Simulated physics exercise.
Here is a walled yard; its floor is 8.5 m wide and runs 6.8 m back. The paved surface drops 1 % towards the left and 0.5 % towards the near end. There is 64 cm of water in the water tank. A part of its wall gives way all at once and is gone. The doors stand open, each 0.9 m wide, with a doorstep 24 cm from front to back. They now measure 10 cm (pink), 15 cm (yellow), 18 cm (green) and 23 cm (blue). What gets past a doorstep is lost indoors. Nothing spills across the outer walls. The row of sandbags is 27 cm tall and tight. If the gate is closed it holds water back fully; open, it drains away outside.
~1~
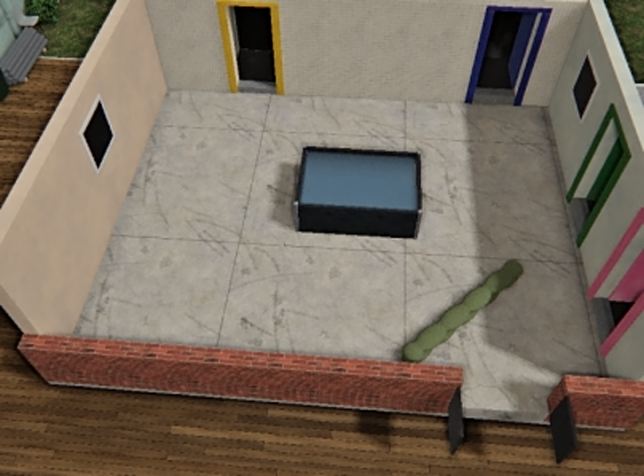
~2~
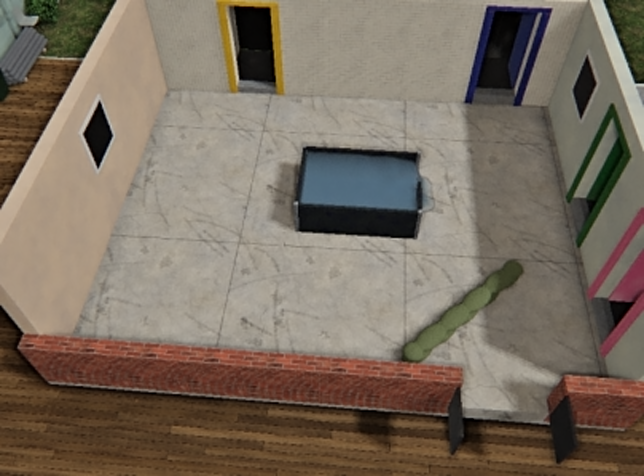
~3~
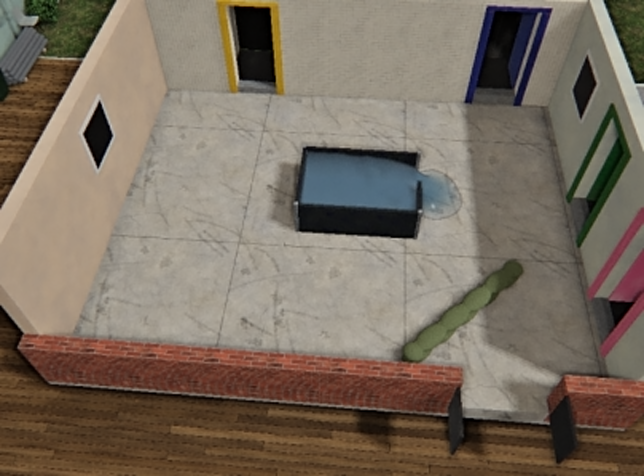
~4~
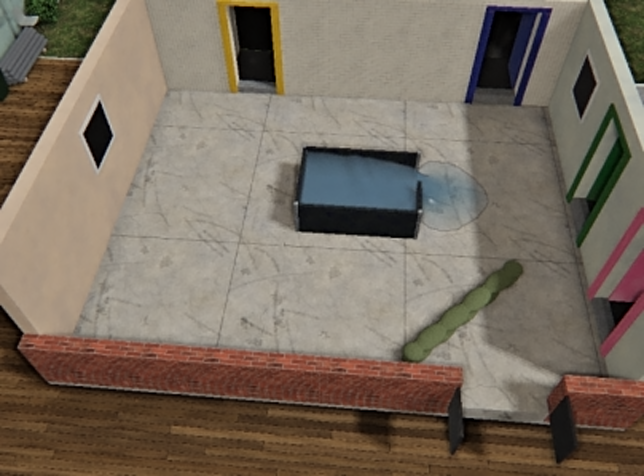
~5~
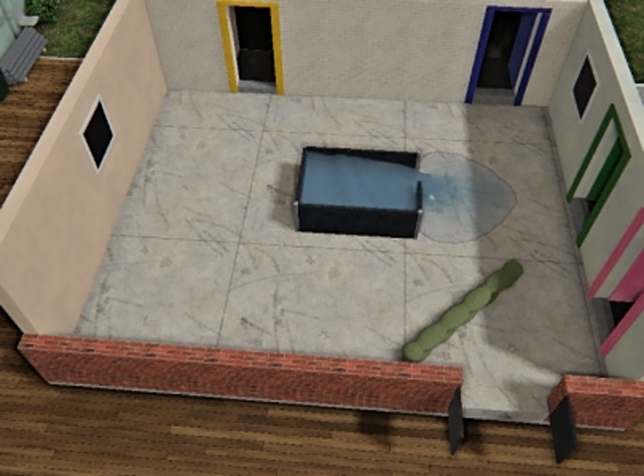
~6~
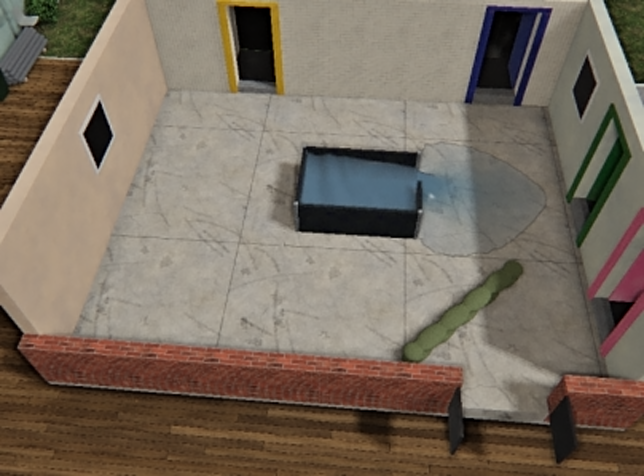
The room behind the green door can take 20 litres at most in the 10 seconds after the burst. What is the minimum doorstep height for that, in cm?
At least 16 cm or so.
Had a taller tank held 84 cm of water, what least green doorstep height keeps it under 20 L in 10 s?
Some 22 cm.
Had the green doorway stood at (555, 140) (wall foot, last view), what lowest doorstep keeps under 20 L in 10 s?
Roughly 11.5 cm.
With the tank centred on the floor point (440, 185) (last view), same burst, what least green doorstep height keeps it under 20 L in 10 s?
About 11.5 cm.
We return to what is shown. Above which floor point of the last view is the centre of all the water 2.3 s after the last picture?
Around (444, 198).
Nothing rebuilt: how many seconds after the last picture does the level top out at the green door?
Around 1.6 s.
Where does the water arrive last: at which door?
Last comes the yellow one.
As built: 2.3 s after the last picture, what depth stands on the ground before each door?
Depths in cm: Pink 8, yellow 0, green 17, blue 15.
Then, 0.7 s after the last picture water covers 15 % of the floor, deepest (30 cm) near (425, 188); 18 cm at the green door, 0 litres in over its 18 cm doorstep.
Then, 2.3 s after the last picture water covers 25 % of the floor, deepest (23 cm) near (550, 121); 17 cm at the green door, 7 litres in over its 18 cm doorstep.
Then, 9.3 s after the last picture water covers 70 % of the floor, deepest (8 cm) near (454, 391); 5 cm at the green door, 8 litres in over its 18 cm doorstep.
At the green door as built, the water peaked near 23 cm, 1.5 s after the last picture.
Run again over the same 10 s with other heights there, 28 litres in over 14.5 cm, 3 litres over 20 cm. The limit of 20 litres is kept from about 16 cm up.
